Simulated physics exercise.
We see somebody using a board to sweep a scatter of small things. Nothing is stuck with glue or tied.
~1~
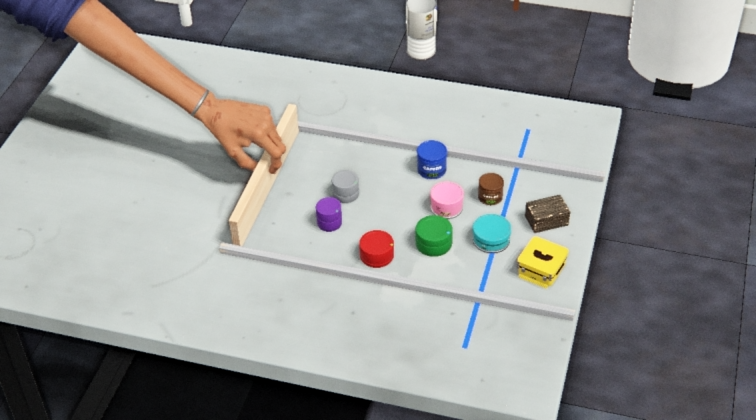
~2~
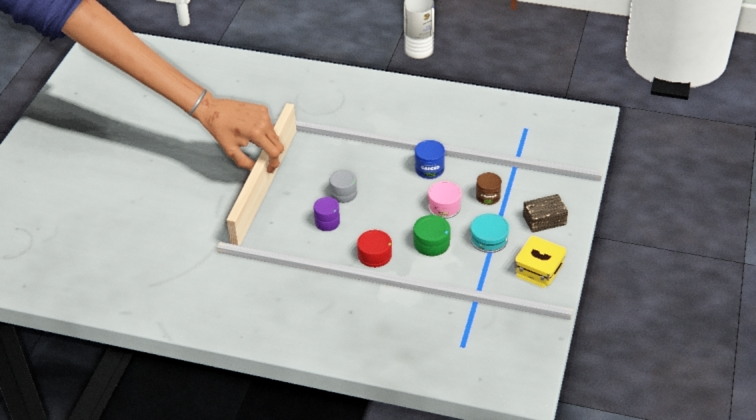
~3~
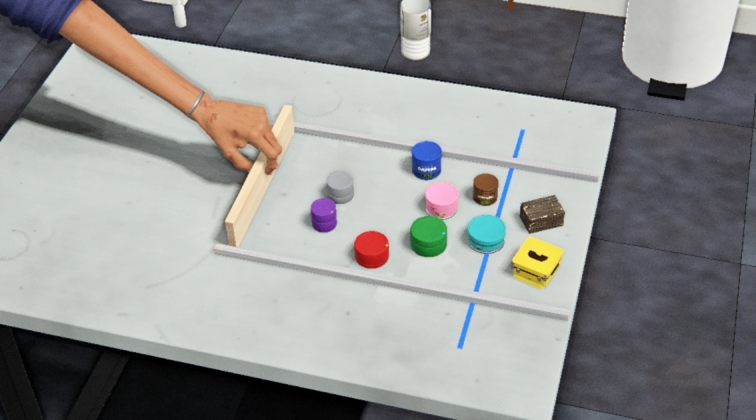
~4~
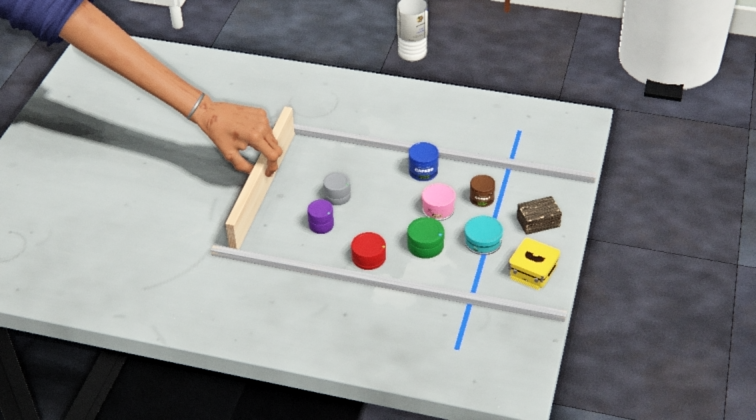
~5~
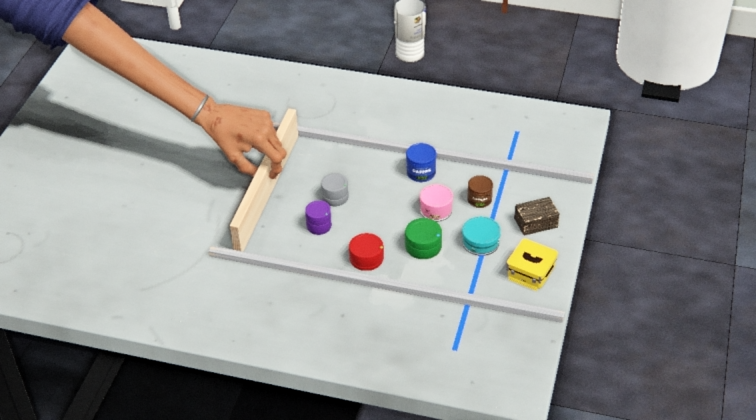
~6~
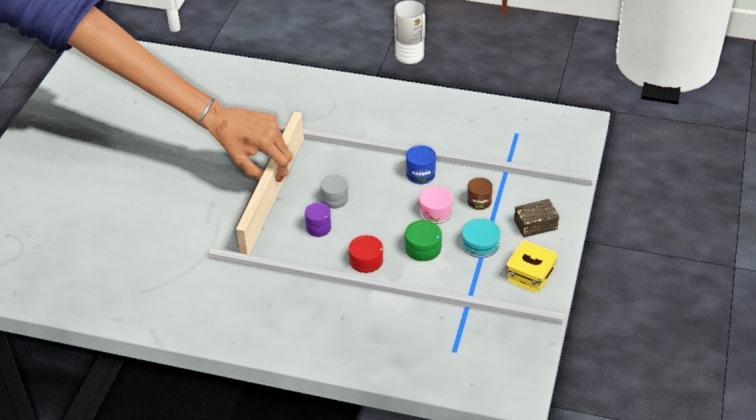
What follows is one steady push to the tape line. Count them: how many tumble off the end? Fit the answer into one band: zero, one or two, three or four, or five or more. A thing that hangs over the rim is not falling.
I would say zero.
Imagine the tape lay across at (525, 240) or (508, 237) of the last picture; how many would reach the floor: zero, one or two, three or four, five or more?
So for the first place I'd say one to two, and for the second one or two.
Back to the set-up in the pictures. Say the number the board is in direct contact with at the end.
The count in contact is 5.
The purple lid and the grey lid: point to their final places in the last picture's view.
The purple lid comes to rest close to (493, 255), while the grey lid rests close to (503, 222).
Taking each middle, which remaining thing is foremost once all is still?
I'd go with the yellow case.
Soon after, none off yet; yellow case at rest near (532, 267); black block at rest near (536, 218); turquoise tin at rest near (481, 238).
Then, none off yet; yellow case at rest near (532, 267); black block at rest near (536, 218); turquoise tin at rest near (484, 238).
At rest, the number that fall off is zero.
